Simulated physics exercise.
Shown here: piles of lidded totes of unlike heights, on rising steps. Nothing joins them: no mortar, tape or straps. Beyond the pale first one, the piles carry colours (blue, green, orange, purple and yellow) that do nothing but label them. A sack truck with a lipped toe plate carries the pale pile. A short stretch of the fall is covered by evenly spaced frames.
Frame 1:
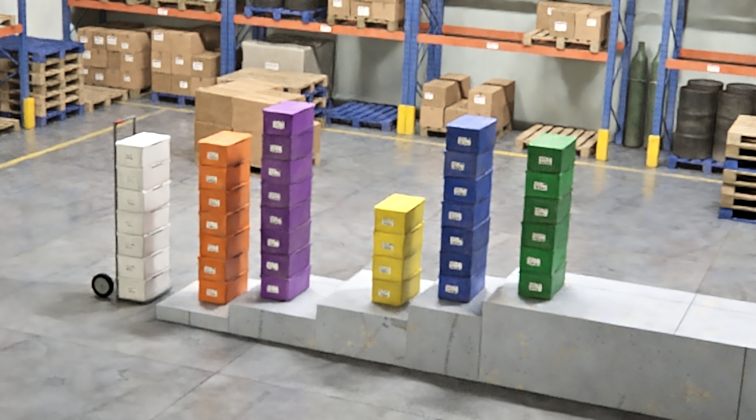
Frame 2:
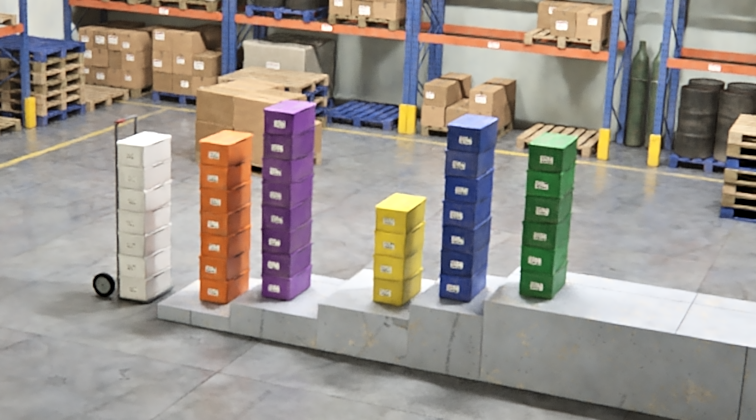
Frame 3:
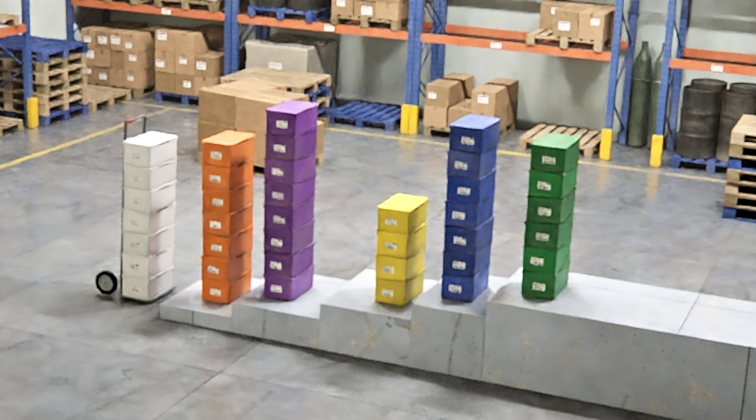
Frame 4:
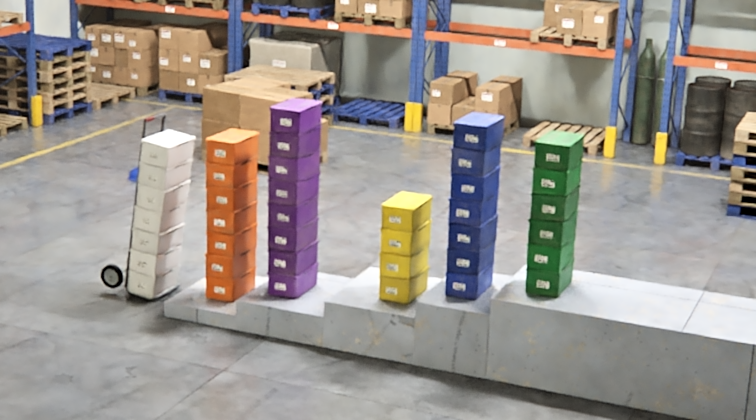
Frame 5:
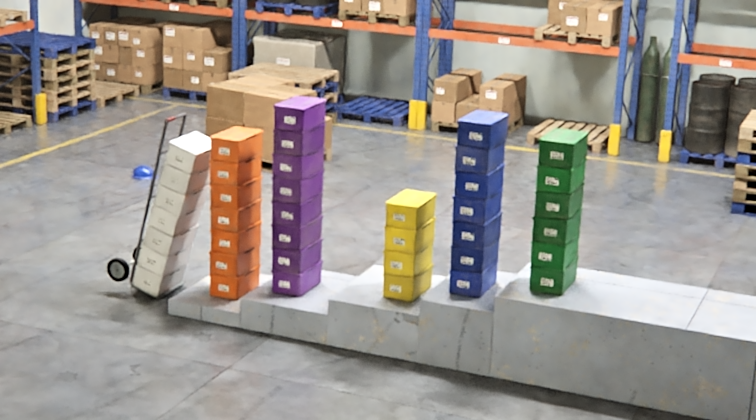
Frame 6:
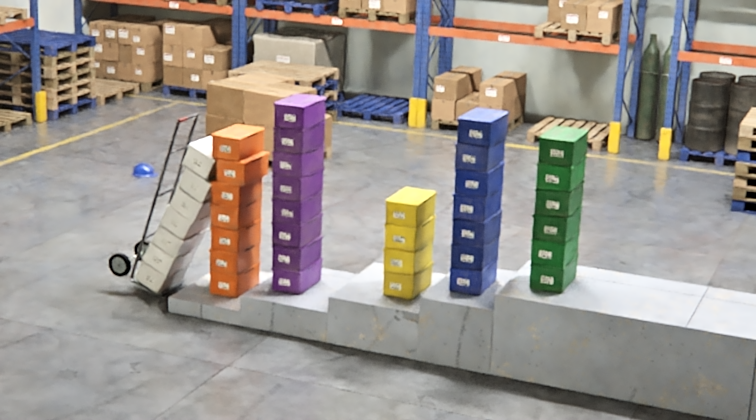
A pale stack of lidded boxes on a hand truck stands at the left of a warehouse floor, seen from slightly above, with racks and cartons behind. To its right, orange, purple, yellow, blue and green stacks stand on grey steps. The pale stack leans rightward, slowly then clearly, until its top meets the orange stack, where one upper box shifts right, as the view drifts slightly.
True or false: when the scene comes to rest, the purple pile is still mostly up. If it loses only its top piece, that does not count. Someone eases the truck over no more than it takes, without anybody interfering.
False.
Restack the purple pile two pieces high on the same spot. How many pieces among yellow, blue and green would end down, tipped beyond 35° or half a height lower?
By colour, I'd count yellow 1, blue 0, green 0.
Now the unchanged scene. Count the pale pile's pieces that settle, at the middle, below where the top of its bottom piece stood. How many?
Pale pieces: 1.
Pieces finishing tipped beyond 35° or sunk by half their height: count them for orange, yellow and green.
The tally reads orange 7, then yellow 1, then green 6.
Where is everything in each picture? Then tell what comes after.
In the first frame (we follow the side turned to the camera), truck frame (116, 159) level; top purple tote (277, 124); top orange tote (213, 155); no other piece has moved.
Truck frame (117, 158) level; top purple tote (278, 123), in the second frame.
Truck frame rocked barely; top purple tote (281, 124), in the third frame.
Truck frame rocked a little, top of the pale pile leaning a little; top purple tote (284, 122); no other piece has moved, in the fourth frame.
Truck frame (159, 154) rocked a little, top of the pale pile leaning clearly; top purple tote (288, 119); no other piece has moved, in the fifth frame.
Truck frame (169, 154) rocked clearly, top of the pale pile leaning clearly; top purple tote (288, 117); top orange tote (225, 148); one has shifted, in the sixth frame.
Soon, 7 of the pale pile down; none of the 8 purple totes down (0 of 32 in all colours); top purple tote tipped a little; top orange tote tipped clearly.
A while on, 7 of the pale pile down; 8 of the 8 purple totes down (15 of 32 in all colours); top purple tote tipped well over, some two heights lower; top orange tote tipped well over, some two heights lower.
Towards the end, 7 of the pale pile down; 8 of the 8 purple totes down (28 of 32 in all colours); top purple tote tipped well over, some three heights lower; top orange tote tipped steeply, some three heights lower.
Finally, 7 of the pale pile down; 8 of the 8 purple totes down (29 of 32 in all colours); top purple tote tipped steeply, some three heights lower; top blue tote upside down. Seen by the last camera, middles, top purple tote near (463, 218).
